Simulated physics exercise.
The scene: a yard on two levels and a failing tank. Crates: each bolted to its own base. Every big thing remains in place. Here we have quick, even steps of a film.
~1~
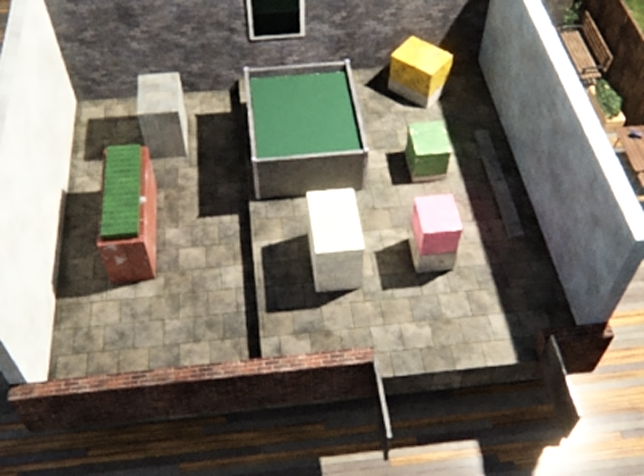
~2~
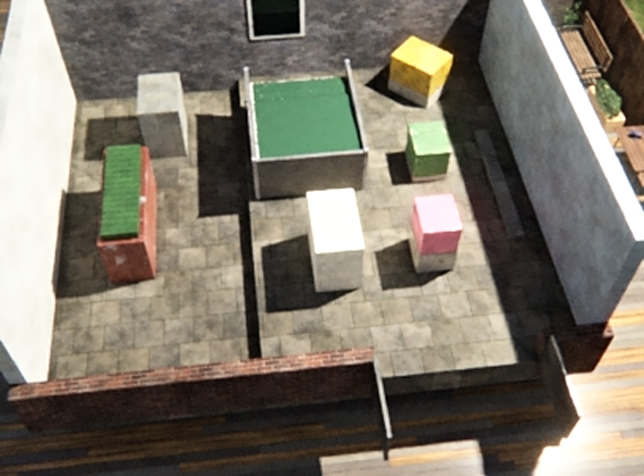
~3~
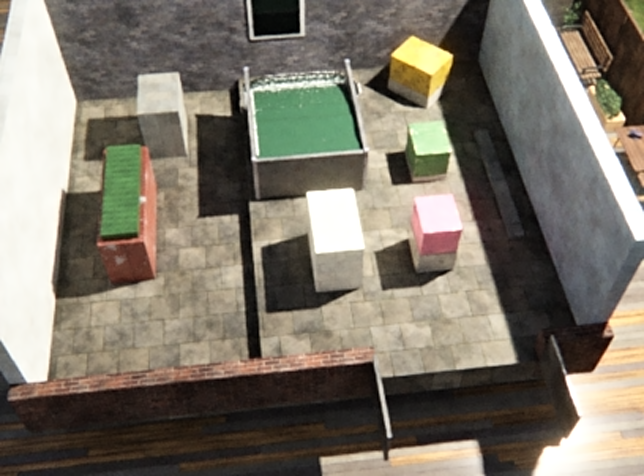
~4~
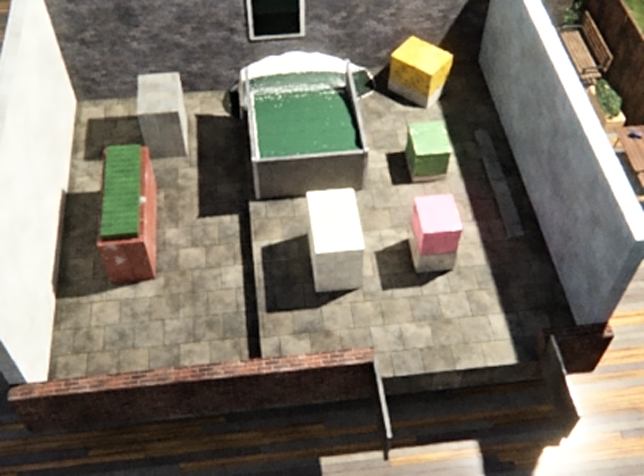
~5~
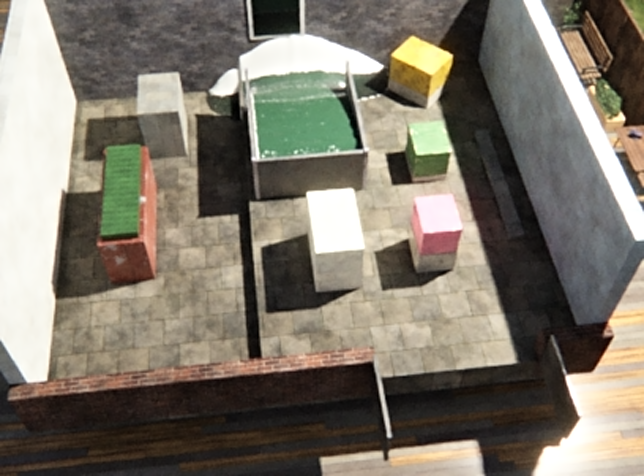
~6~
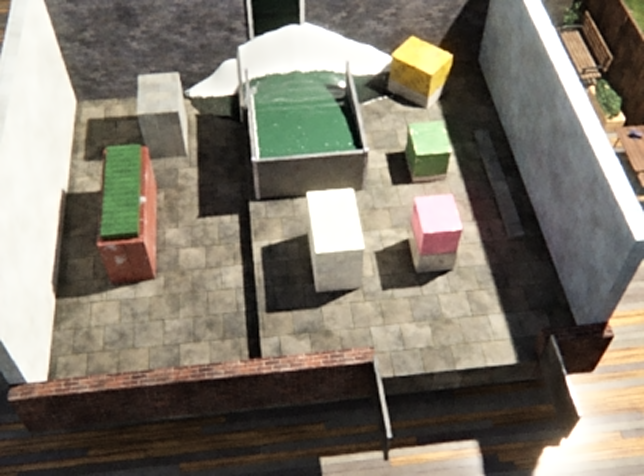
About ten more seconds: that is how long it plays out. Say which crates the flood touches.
As I see it, green crate: Not safe, pink crate: Safe, yellow crate: Not safe.
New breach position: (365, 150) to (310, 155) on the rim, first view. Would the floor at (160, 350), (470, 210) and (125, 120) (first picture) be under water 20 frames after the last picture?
Sodden, then sodden, then spared.
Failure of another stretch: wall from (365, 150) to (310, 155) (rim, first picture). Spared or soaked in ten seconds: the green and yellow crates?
As I see it, green stays clear and yellow stays clear.
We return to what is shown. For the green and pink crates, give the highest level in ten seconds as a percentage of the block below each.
In order: 200% and 30%.
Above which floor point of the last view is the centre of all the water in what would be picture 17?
About (286, 114).
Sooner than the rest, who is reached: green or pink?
Answer: The one in green.
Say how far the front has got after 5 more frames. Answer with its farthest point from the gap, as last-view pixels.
Roughly (77, 104).
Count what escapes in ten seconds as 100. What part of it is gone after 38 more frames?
That comes to 40 per cent, as I work it out.
A moment on, water covers 15 % of the floor; the green crate not reached, the pink crate not reached, the yellow crate water round its plinth.
Next, water covers 30 % of the floor; the green crate water round its plinth, the pink crate not reached, the yellow crate water round its plinth.
Then, water covers 60 % of the floor; the green crate water round its plinth, the pink crate water round its plinth, the yellow crate water round its plinth.
Later, water covers 85 % of the floor; the green crate water round its plinth, the pink crate water round its plinth, the yellow crate water round its plinth.
In the end, water covers 90 % of the floor; the green crate was topped, the pink crate stayed above the water, the yellow crate was topped.
